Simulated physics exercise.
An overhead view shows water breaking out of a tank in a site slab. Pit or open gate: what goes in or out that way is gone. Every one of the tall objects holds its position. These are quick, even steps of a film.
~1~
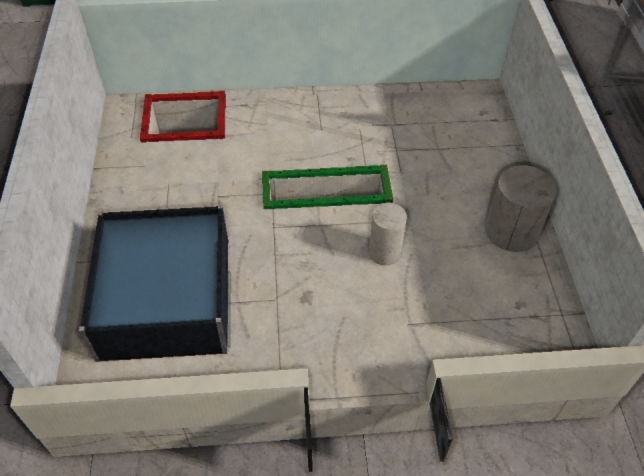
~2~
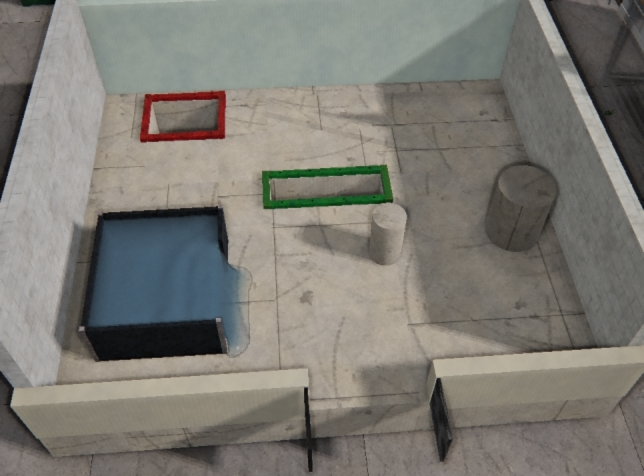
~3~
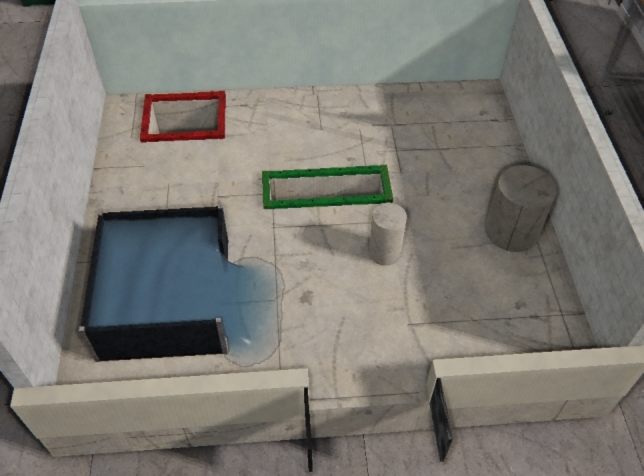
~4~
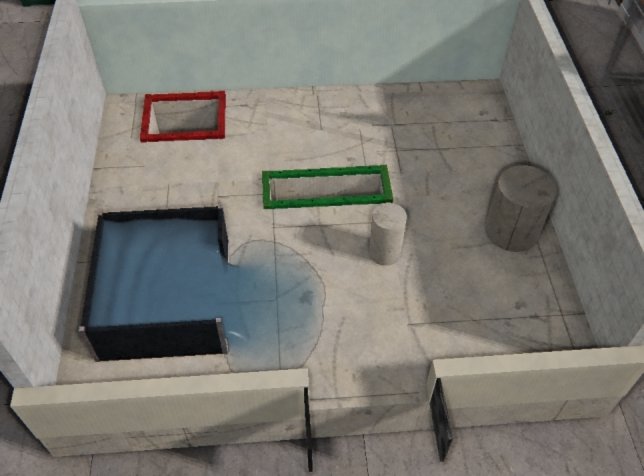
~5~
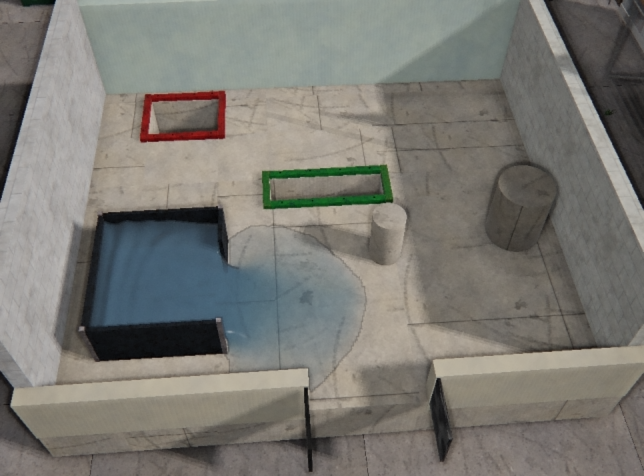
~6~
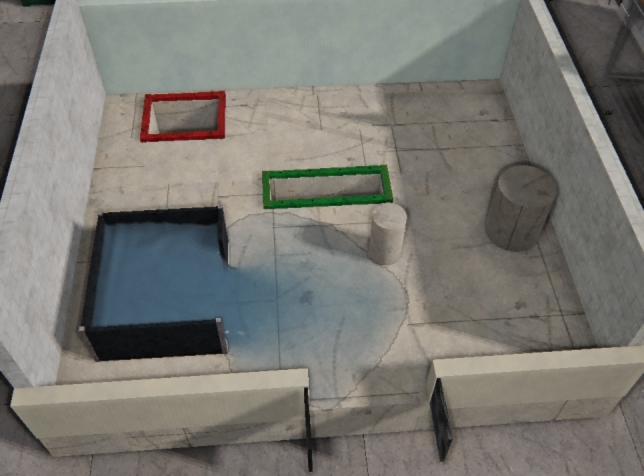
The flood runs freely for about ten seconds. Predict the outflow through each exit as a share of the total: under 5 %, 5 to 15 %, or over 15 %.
The gate will receive a cut exceeding fifteen per cent; the green pit will receive a cut falling short of five per cent; the red pit will receive a cut falling short of five per cent.
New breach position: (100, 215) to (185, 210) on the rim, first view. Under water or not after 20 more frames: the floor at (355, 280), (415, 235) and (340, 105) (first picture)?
Taking them in order, I'd say not reached, not reached and swamped.
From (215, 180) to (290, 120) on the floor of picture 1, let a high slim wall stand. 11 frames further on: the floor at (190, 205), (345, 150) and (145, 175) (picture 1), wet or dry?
Going one after another, I'd say kept clear of the flood, then kept clear of the flood, then kept clear of the flood.
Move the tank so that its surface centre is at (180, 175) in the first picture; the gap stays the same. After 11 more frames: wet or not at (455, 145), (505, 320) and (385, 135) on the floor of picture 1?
Spot 1 unwetted, spot 2 wetted, spot 3 unwetted.
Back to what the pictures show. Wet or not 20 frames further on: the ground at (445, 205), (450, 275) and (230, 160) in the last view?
Soaked, soaked, spared.
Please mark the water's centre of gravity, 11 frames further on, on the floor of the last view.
Around (304, 300).
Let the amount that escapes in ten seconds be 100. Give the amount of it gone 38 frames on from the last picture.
Approximately 70 %.
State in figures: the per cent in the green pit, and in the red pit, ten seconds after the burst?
In turn 2 and 0 per cent.
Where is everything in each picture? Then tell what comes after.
In the first frame, still water in the open tank at (157, 268).
In the second frame, water pours out at (221, 299) and has run to (239, 270).
In the third frame, water pours out at (222, 301) and has run to (270, 268).
In the fourth frame, water pours out at (222, 302) and has run to (319, 285).
In the fifth frame, the front is at (360, 293), out from the gap at (222, 302).
In the sixth frame, the front is at (400, 294), out from the gap at (222, 302).
A moment on, water covers 30 % of the floor; the gate 1 %, the green pit 0 %, the red pit 0 %.
Next, water covers 40 % of the floor; the gate 7 %, the green pit 0 %, the red pit 0 %.
Then, water covers 45 % of the floor; the gate 11 %, the green pit 1 %, the red pit 0 %.
Later, water covers 60 % of the floor; the gate 15 %, the green pit 1 %, the red pit 0 %.
In the end, water covers 80 % of the floor; the gate 22 %, the green pit 1 %, the red pit 0 %.
